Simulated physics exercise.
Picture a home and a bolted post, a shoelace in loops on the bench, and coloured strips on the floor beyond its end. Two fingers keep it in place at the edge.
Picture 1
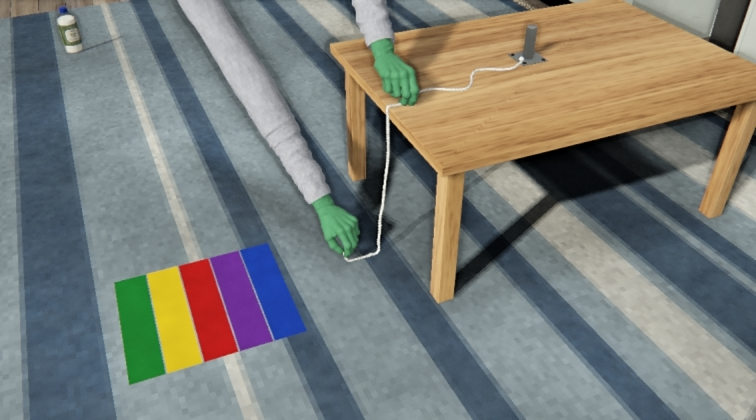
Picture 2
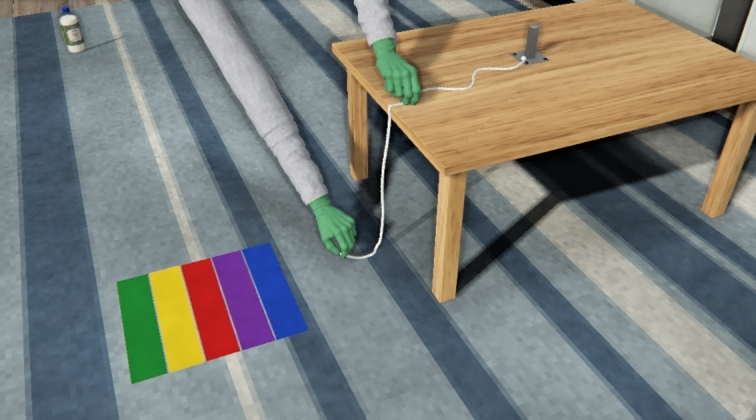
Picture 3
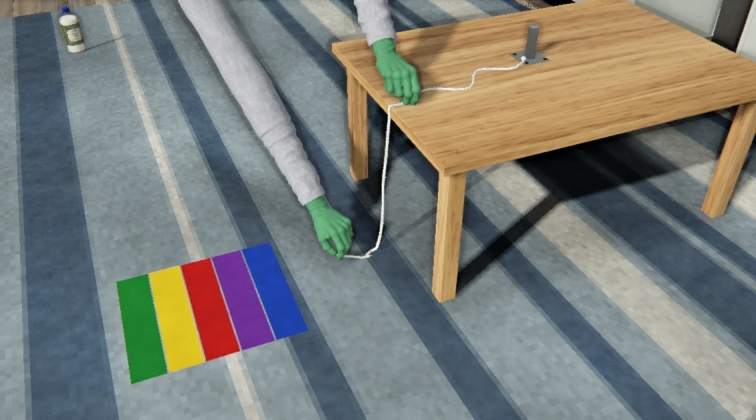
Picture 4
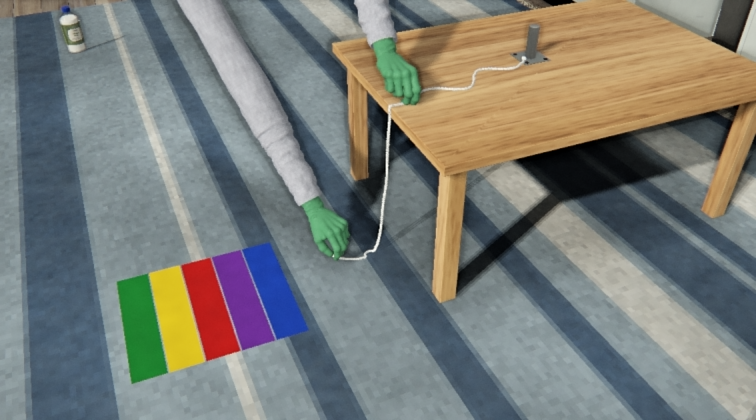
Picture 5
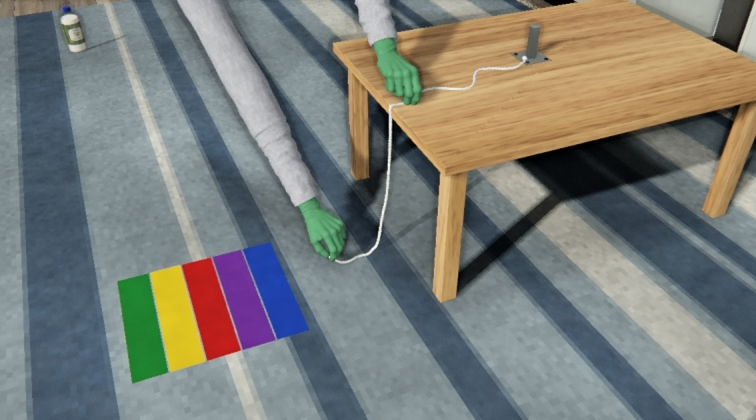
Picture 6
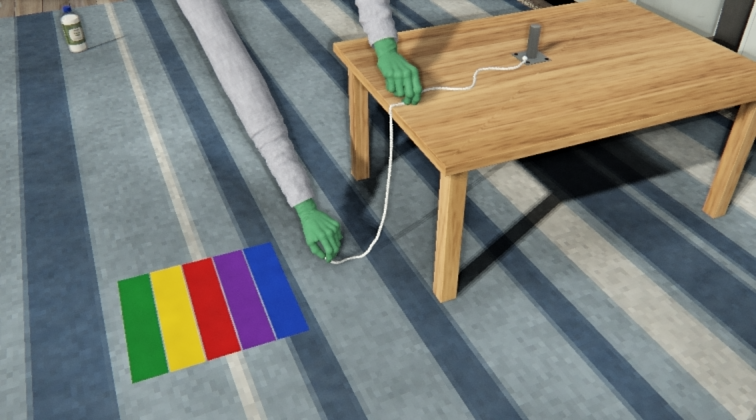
A green hand in a grey sleeve, low beside a wooden table, draws the end of a white cord slightly leftward over a blue-striped carpet, seen from above by a nearly still camera. Another green hand presses the cord at the table's edge, with a small grey upright piece behind. Green, yellow, red, purple and blue strips lie at lower left, a bottle standing at upper left.
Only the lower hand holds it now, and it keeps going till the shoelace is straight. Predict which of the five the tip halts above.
I expect it over the red strip.
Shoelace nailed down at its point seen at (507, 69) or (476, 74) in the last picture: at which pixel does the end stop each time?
First try near (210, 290), second near (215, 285).
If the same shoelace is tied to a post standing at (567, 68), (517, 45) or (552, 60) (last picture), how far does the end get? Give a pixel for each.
The spots are near (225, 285), (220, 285) and (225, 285).
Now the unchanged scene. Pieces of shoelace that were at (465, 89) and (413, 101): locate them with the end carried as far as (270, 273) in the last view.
First point (438, 86), second point (389, 111).
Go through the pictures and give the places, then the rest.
In the first frame, end (344, 253); blue (283, 318); purple (251, 328); red (216, 338); yellow (181, 348); green (144, 359).
In the second frame, end (341, 254); shoelace through (510, 69) (473, 84) (418, 94) (388, 137) (382, 193) (377, 245).
In the third frame, end (338, 255).
In the fourth frame, end (334, 256); shoelace through (510, 69) (473, 84) (419, 94) (388, 137) (385, 193) (376, 247).
In the fifth frame, end (330, 257).
In the sixth frame, end (326, 258); shoelace through (511, 69) (474, 83) (420, 94) (391, 136) (387, 192) (371, 246).
Early on, end near (270, 273); over blue.
Midway, end near (229, 284); over purple.
At the end of the slack, end near (205, 291); over red. It gets as far as the red strip.
